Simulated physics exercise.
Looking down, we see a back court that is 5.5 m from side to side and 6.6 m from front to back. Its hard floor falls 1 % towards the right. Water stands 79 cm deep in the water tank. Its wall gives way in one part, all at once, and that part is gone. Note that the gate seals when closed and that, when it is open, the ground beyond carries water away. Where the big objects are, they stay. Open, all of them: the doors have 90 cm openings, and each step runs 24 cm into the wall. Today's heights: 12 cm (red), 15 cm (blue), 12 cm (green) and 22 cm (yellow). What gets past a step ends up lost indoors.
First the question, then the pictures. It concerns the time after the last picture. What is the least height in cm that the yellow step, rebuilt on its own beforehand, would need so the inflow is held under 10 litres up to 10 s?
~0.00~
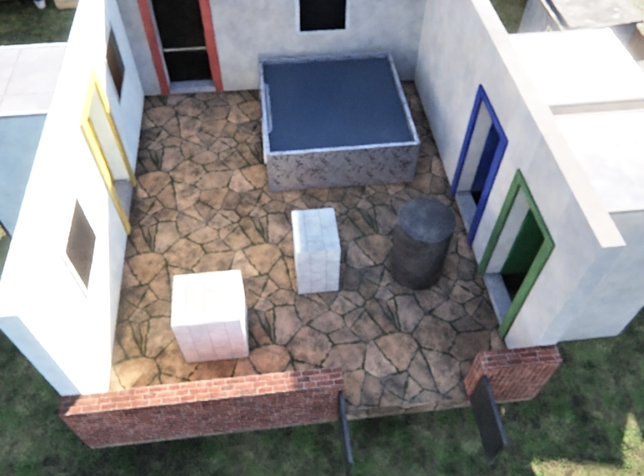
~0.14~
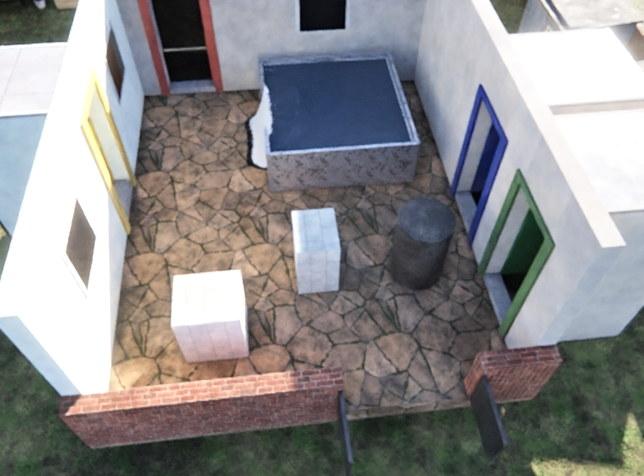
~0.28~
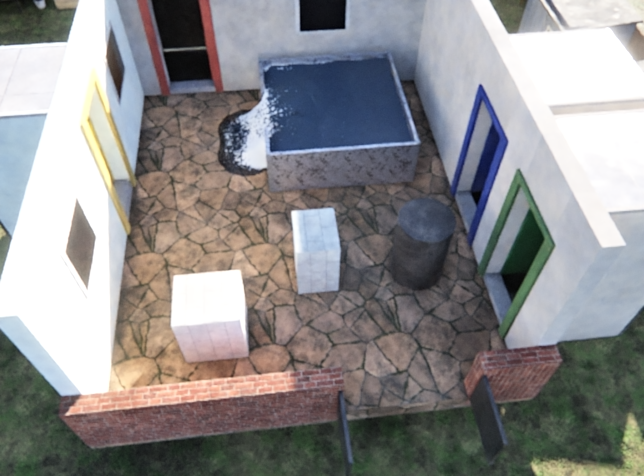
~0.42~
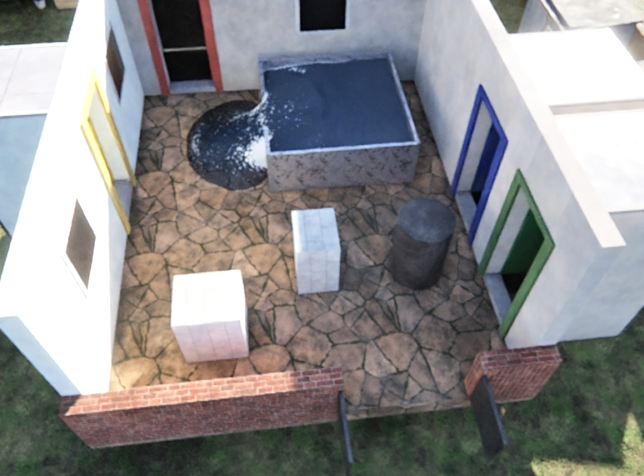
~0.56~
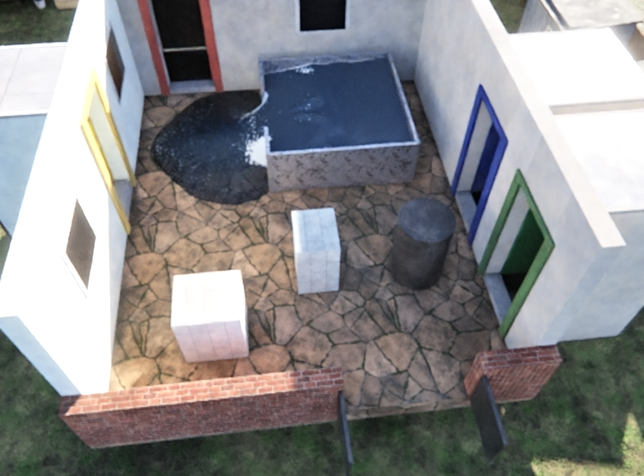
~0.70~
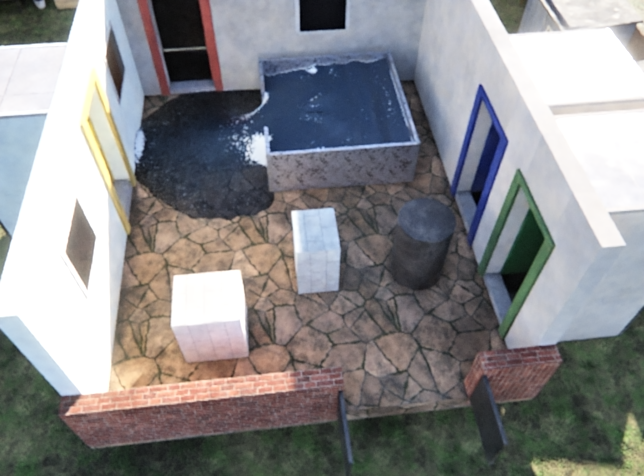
Around 28 cm would be enough.
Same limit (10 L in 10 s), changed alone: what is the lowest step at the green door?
Green: Roughly 16 cm.
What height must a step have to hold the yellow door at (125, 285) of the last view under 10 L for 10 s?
It needs roughly 14.0 cm.
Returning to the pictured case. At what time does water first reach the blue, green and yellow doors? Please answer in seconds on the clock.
Blue 6.0 s, green 5.0 s, yellow 0.9 s.
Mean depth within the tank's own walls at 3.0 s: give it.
It averages close to 40 centimetres.
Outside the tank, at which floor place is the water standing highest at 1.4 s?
Look close to (145, 99).
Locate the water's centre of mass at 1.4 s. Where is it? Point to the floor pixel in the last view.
Centre estimate: (289, 139) px, approximately.
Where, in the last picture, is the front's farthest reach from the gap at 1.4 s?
Near pixel (124, 269).
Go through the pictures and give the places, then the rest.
The water tank at (333, 102) is whole and still, 79 cm deep; the yellow door at (113, 164) is dry, in the first picture.
Water pours out at (268, 128) and has run 0.3 m, to (251, 161); about 12 cm deep outside, 79 cm at the back, in the second picture.
The front is at (225, 161), 0.8 m from the gap at (268, 130); 1.2 m2 of floor is wet, 79 cm left at the back, in the third picture.
The gap is at (268, 131), the front 1.4 m out at (191, 156); the back of the water tank holds 79 cm, in the fourth picture.
The front is at (155, 150), 2.1 m from the gap at (268, 131); 4.4 m2 of floor is wet, 79 cm left at the back, in the fifth picture.
The gap is at (268, 130), the front 2.4 m out at (141, 125); the back of the water tank holds 75 cm; the yellow door at (113, 164), 2.8 m from the gap, is still 0.5 m from the nearest water, in the sixth picture.
After 1.4 s water covers 30 % of the floor, deepest (62 cm) near (145, 99); 29 cm at the yellow door, 0 litres in over its 22 cm step.
After 3.0 s water covers 45 % of the floor, deepest (40 cm) near (145, 99); 25 cm at the yellow door, 33 litres in over its 22 cm step.
After 10.0 s water covers 100 % of the floor, deepest (18 cm) near (290, 284); 10 cm at the yellow door, 38 litres in over its 22 cm step.
At the yellow door as built, the water arrived by 0.9 s and peaked near 31 cm at 2.0 s.
With a step of 25.5 cm, 17 litres would have come in within the 10 s; with 30 cm, 4 litres. So under 10 litres takes about 28 cm.
